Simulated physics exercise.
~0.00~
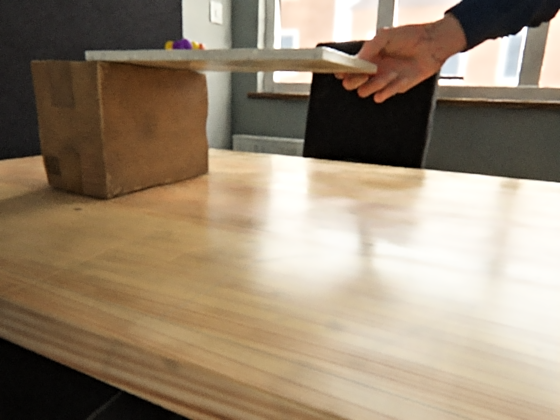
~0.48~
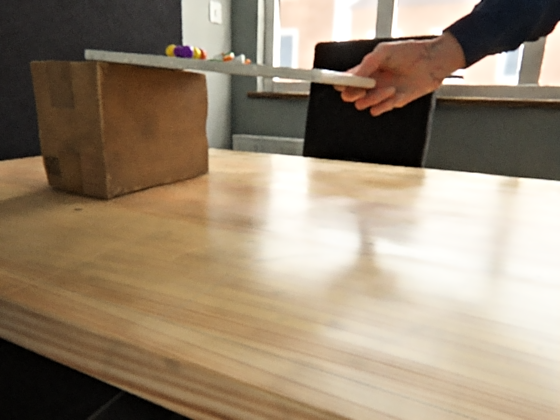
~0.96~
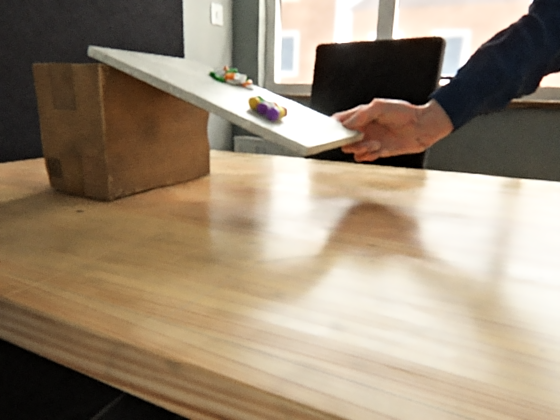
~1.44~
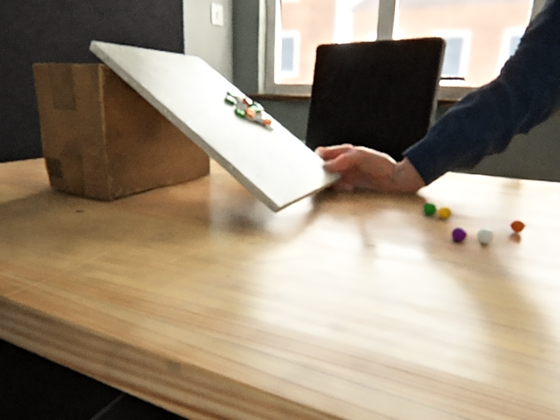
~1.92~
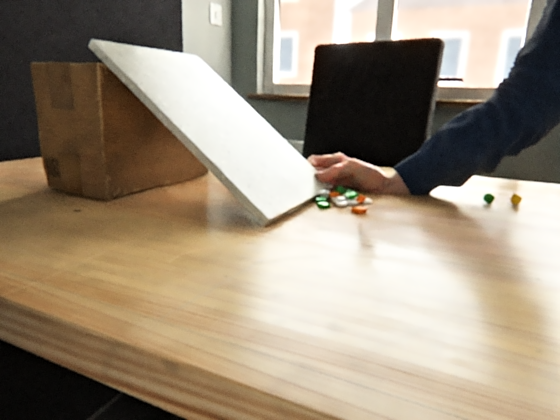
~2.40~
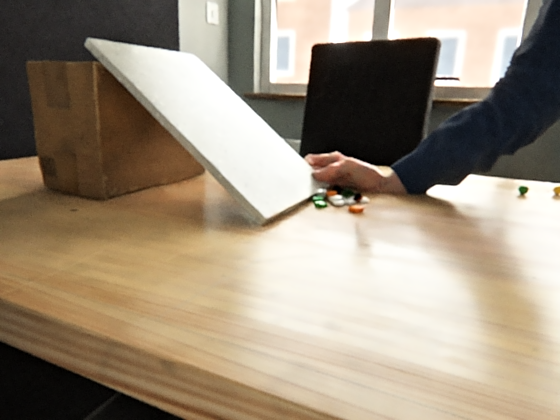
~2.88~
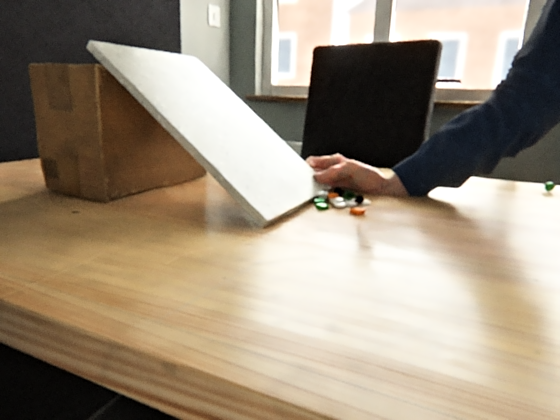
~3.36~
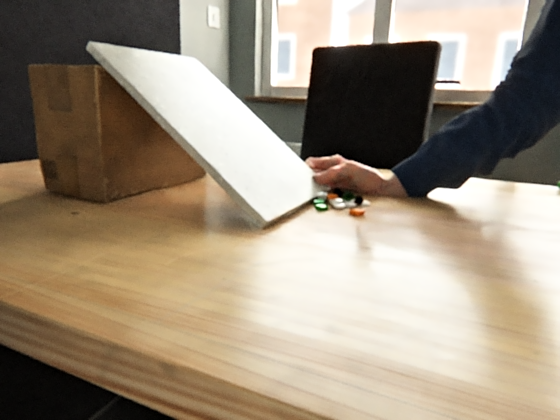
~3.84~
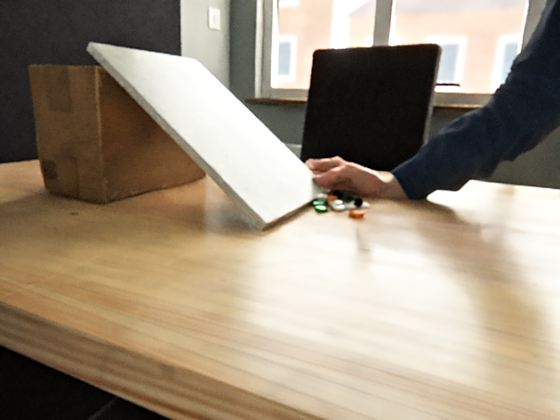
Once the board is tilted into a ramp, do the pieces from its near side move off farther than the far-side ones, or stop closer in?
The near-side pieces go farther, rolling away to the right until they are out of view. The far-side pieces mostly slide down and stay by the hand at the foot of the board.
Wooden table, a hand lowering a board's end, round pieces rolling away right and out of view, others stopping at its foot.
